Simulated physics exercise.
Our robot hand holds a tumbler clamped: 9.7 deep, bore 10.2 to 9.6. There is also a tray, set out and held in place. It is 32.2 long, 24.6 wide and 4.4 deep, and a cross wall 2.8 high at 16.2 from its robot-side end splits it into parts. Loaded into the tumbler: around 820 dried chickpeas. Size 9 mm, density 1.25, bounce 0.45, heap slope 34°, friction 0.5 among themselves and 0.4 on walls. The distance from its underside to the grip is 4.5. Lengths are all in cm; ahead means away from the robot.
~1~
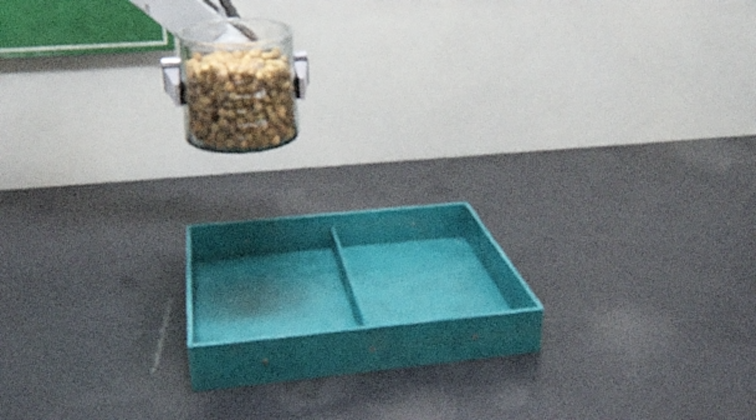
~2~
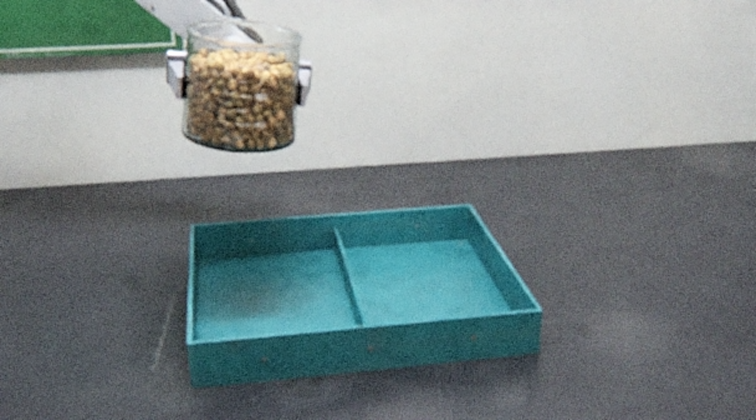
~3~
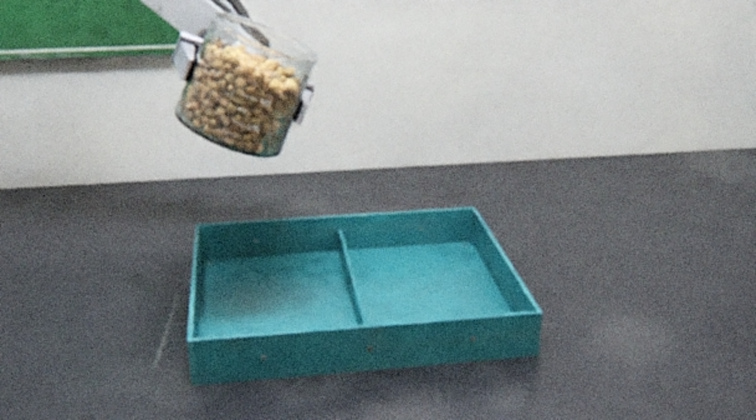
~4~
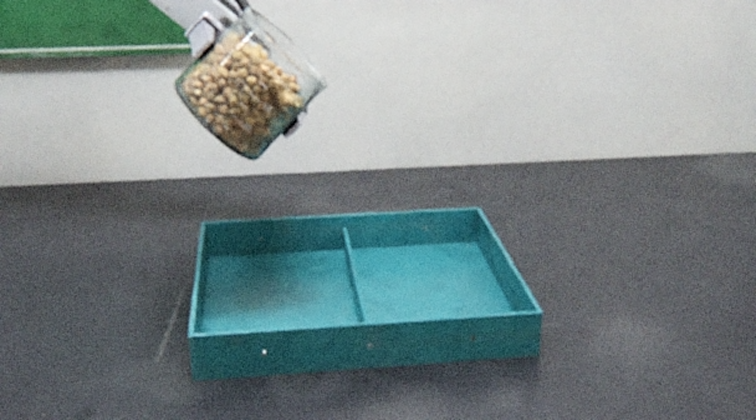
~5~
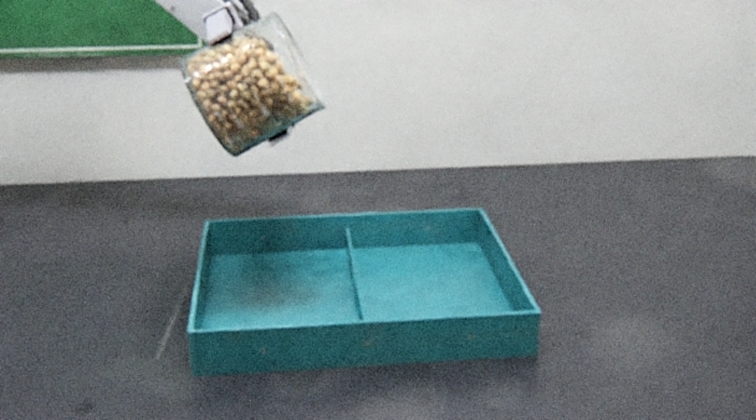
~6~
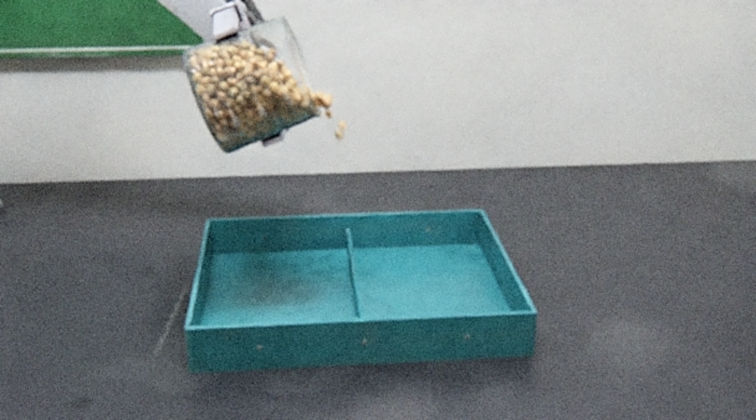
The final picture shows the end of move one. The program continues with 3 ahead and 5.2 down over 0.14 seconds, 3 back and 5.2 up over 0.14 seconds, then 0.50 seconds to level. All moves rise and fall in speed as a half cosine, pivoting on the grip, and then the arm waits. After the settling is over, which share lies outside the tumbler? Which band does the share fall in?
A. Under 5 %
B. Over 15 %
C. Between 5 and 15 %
Option C: Between 5 and 15 %.
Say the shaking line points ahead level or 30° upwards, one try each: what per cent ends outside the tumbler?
It comes to around 40 per cent on the first try and around 55 per cent on the second.
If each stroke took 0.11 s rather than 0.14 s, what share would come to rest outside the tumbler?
Roughly 10 percent would.
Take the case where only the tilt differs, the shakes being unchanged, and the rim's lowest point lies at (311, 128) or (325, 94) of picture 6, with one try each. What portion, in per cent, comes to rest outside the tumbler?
Near 30 and 0 in a hundred.
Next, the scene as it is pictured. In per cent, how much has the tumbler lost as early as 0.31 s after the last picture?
I'd say some 5 percent.
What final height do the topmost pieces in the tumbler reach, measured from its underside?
9.5 cm.
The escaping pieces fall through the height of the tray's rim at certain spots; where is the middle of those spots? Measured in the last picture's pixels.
Around (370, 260).
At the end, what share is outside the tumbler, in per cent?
Estimate: Near 8 %.
Then, 0.31 s later, tilted 69° forward, highest piece 27 above the table; 776 in the tumbler, 14 in the far-side part, 1 in the robot-side part, 31 in flight or on a rim.
Then, 0.62 s later, tilted 16° forward, highest piece 28 above the table; 758 in the tumbler, 49 in the far-side part, 14 in the robot-side part, 1 in flight or on a rim.
Then, 0.98 s later, level, highest piece 29 above the table; 758 in the tumbler, 50 in the far-side part, 14 in the robot-side part.
Then, 2.03 s later, level, highest piece 29 above the table; 758 in the tumbler, 50 in the far-side part, 14 in the robot-side part.
At rest, 758 in the tumbler, 50 in the far-side part, 14 in the robot-side part. That is 8 % outside the tumbler.
